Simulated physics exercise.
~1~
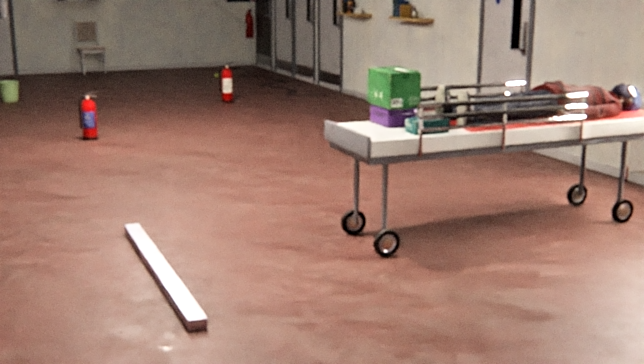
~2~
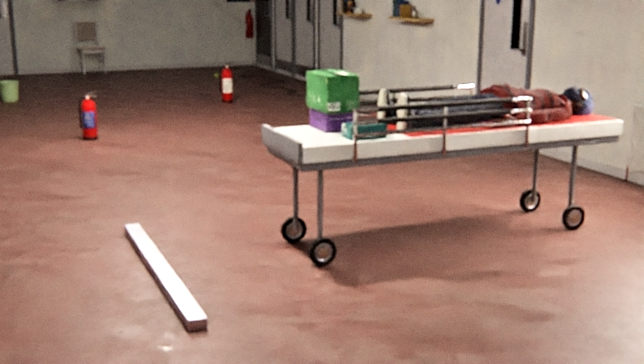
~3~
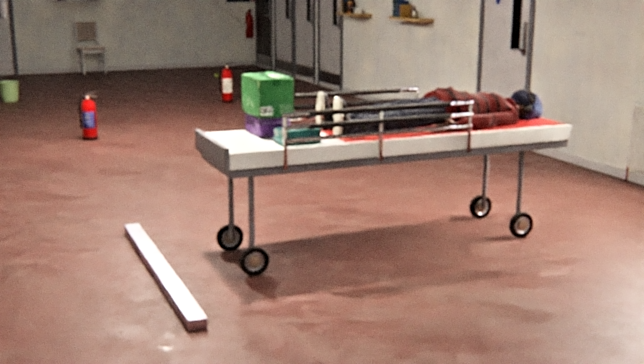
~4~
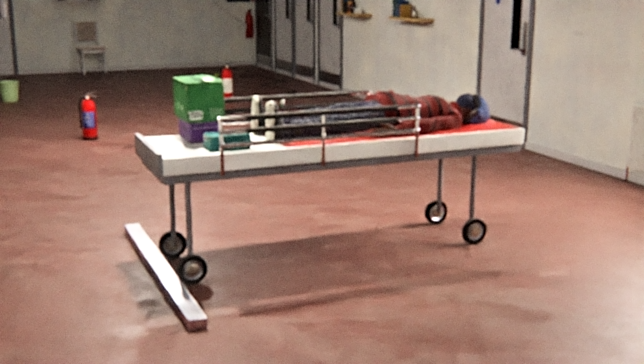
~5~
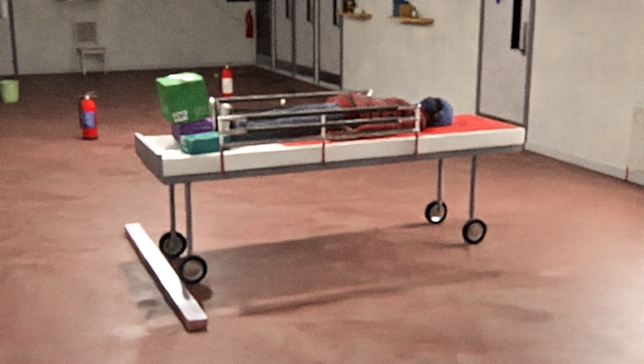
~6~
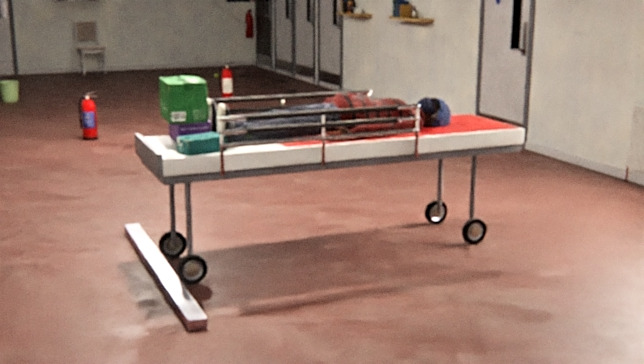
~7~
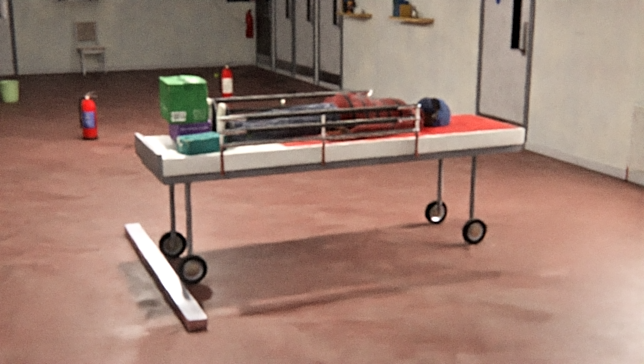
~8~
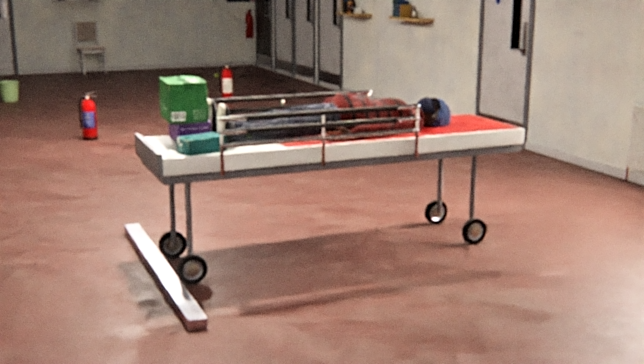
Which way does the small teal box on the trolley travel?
The small teal box travels to the left, riding along with the trolley and then sliding slightly farther that way after the trolley stops.
